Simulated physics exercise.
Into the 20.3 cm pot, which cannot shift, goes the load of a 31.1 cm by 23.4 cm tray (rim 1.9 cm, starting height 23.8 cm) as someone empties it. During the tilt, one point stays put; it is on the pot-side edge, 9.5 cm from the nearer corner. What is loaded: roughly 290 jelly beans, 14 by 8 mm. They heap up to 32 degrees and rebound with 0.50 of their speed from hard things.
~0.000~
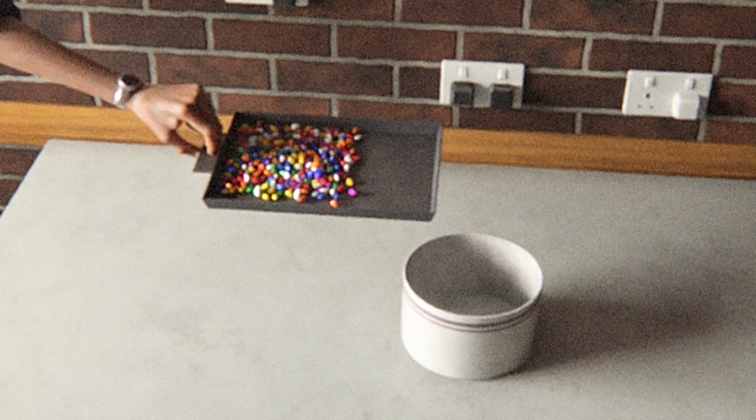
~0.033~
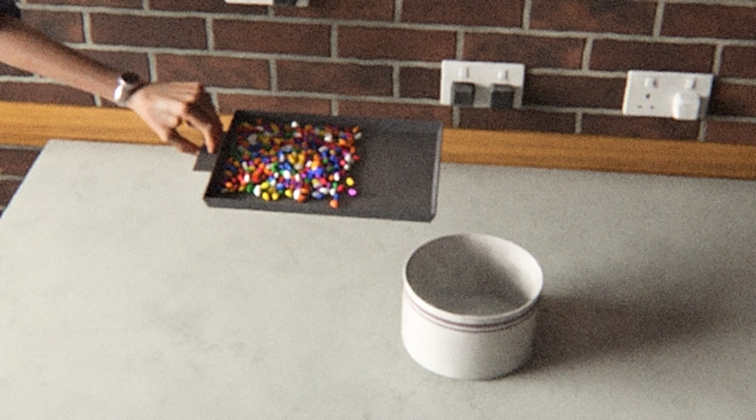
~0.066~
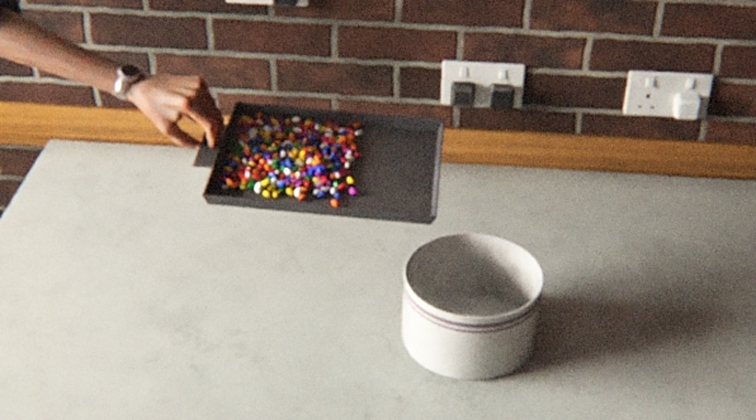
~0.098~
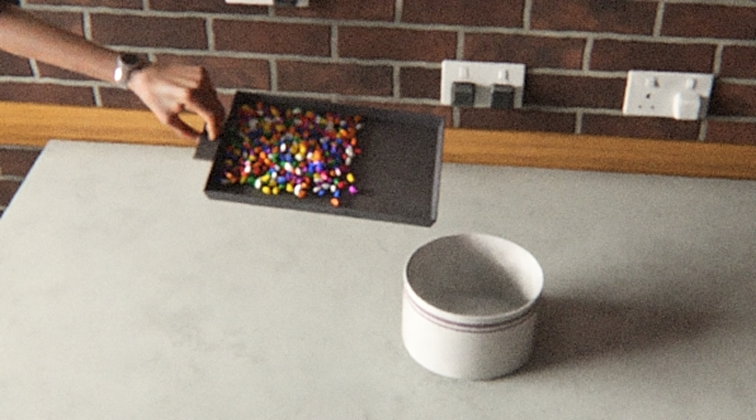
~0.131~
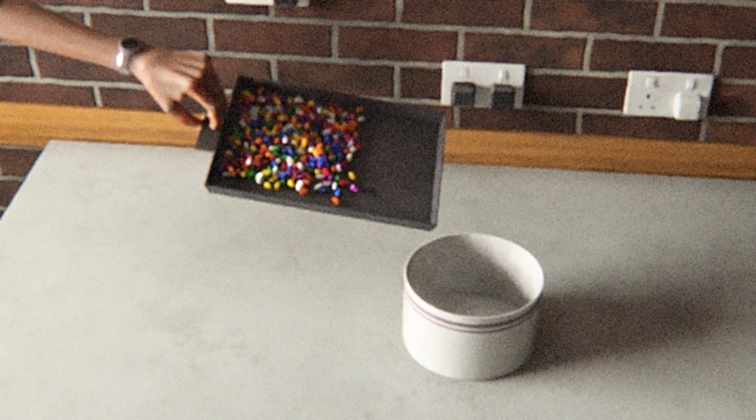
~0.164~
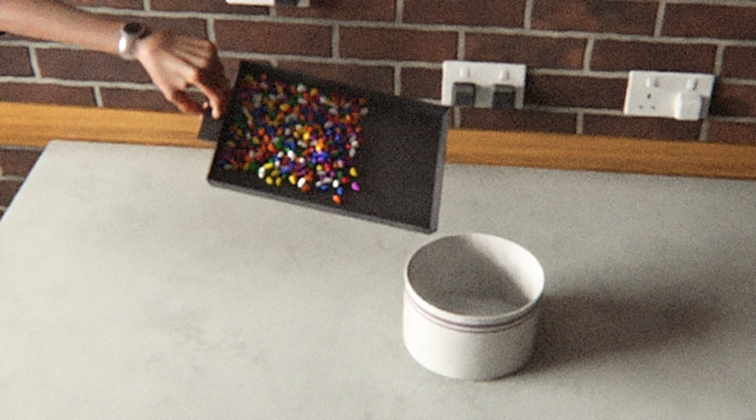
In this clip, a hand at the left holds a dark tray of small, colourful jelly beans above a pale counter near a white pot, then gradually raises the handle side, tilting the tray downward toward the right.
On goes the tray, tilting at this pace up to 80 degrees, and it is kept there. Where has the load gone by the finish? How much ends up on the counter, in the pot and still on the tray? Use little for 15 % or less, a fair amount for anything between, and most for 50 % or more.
Left on the tray - little; counter - most; pot - a fair amount.
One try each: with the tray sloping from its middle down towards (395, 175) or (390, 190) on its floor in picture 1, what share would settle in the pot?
That would be close to 65 per cent, then close to 90 per cent.
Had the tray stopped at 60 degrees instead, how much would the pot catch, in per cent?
That would be around 55 percent.
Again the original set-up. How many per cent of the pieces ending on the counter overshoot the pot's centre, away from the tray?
It comes to near 30 percent.
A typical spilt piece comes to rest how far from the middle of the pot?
Roughly 20 cm.
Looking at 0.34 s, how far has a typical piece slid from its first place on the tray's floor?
It has moved some 2 cm from its start.
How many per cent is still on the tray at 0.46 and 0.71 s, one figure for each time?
Roughly 100 then 0.
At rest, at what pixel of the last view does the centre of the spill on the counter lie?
It comes to rest with its centre close to (433, 410).
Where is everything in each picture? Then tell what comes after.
In the first frame, tray tilt 0 degrees, front corners at (207, 197) and (431, 210); middle of the pieces at (294, 158); pot at (473, 273).
In the second frame, tray tilt 1 degrees, front corners at (208, 196) and (431, 211); middle of the pieces at (295, 157).
In the third frame, tray tilt 3 degrees, front corners at (208, 193) and (432, 213), lowest corner right front; middle of the pieces at (295, 154).
In the fourth frame, tray tilt 7 degrees, front corners at (209, 188) and (432, 217), lowest corner right front; middle of the pieces at (295, 148).
In the fifth frame, tray tilt 13 degrees, front corners at (210, 182) and (432, 222), lowest corner right front; middle of the pieces at (297, 140).
In the sixth frame, tray tilt 19 degrees, front corners at (212, 177) and (433, 226), lowest corner right front; middle of the pieces at (299, 132); pot at (475, 274). Its pace works out near 180 degrees a second.
After 0.34 s, tilt 51 degrees; the tray holds 100 %, the pot 0 %.
Then, at 0.46 s, tilt 72 degrees; the tray holds 100 %, the pot 0 %.
After 0.71 s, tilt 80 degrees; the tray holds 0 %, the pot 35 %.
By 2.2 s all is still; tray 0 %, counter 60 %, pot 40 %.
